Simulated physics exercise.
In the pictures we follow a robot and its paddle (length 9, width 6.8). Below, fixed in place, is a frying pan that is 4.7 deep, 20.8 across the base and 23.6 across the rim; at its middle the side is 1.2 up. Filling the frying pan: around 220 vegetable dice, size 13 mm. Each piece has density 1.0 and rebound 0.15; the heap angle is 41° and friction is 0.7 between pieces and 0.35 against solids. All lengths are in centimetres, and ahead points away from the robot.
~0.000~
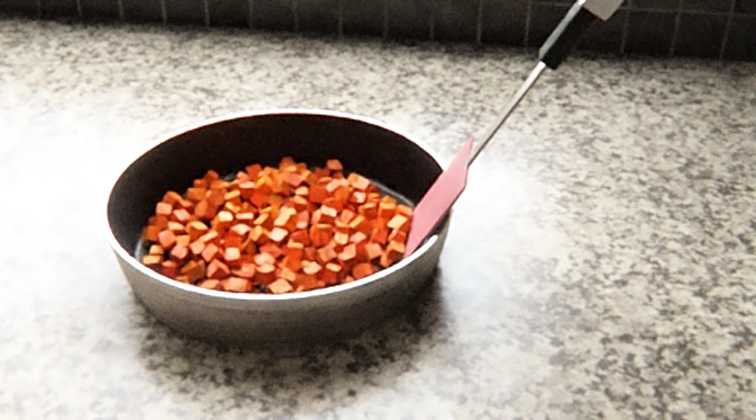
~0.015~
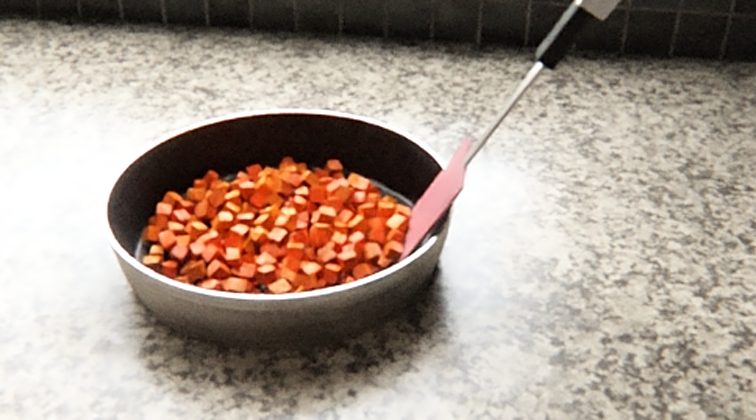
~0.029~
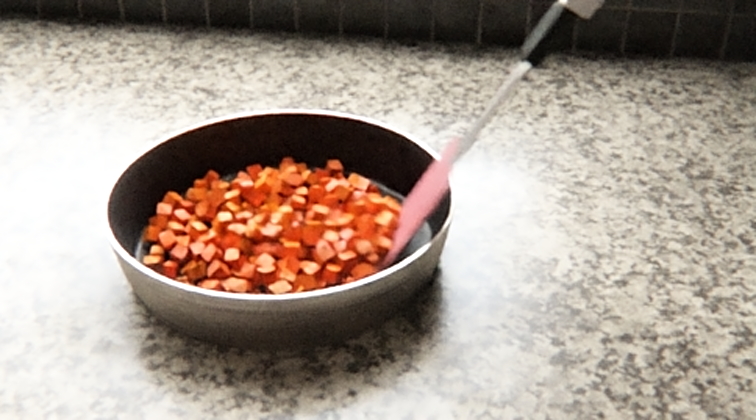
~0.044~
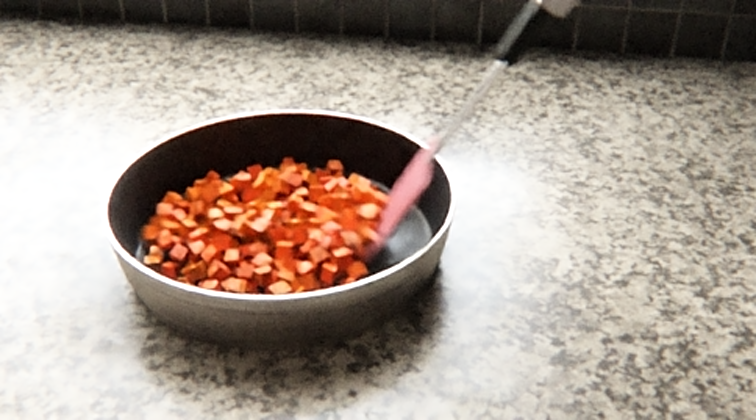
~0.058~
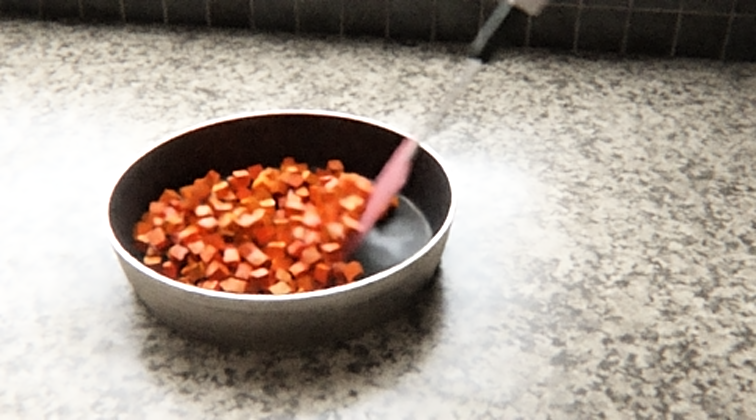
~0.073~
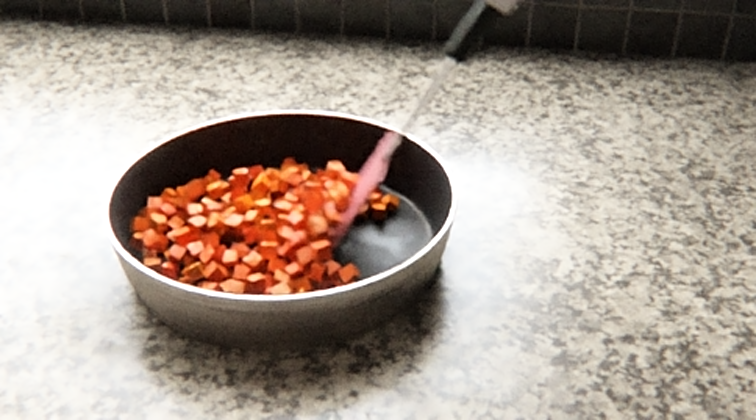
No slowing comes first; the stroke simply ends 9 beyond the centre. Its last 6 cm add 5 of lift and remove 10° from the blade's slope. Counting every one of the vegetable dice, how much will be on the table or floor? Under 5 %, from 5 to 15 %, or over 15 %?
Over 15 %.
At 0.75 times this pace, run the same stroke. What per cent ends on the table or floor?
Roughly 15 per cent.
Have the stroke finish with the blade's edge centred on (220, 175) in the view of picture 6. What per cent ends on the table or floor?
Approximately 10 per cent, I reckon.
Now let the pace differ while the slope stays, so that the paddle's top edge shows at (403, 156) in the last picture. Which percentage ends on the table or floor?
Expect about 20 per cent there.
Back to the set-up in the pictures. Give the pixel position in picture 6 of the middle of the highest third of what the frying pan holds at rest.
The centre sits at about (189, 223).
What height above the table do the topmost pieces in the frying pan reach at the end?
Roughly 4.5 centimetres.
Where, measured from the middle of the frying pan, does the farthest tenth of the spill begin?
Distance from centre: Approx. 45 cm.
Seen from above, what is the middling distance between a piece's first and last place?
About 3 centimetres.
After 0.11 s, sloping 60°, highest piece 8 above the table; 225 in the frying pan.
After 0.15 s, sloping 57°, highest piece 10 above the table; 224 in the frying pan, 1 on the blade or in flight.
After 0.36 s, sloping 50°, highest piece 12 above the table; 181 in the frying pan, 35 on the table or floor, 9 on the blade or in flight.
After 1.41 s, sloping 50°, highest piece 6 above the table; 181 in the frying pan, 44 on the table or floor.
In the end, 181 in the frying pan, 44 on the table or floor. That is 20 % on the table or floor.
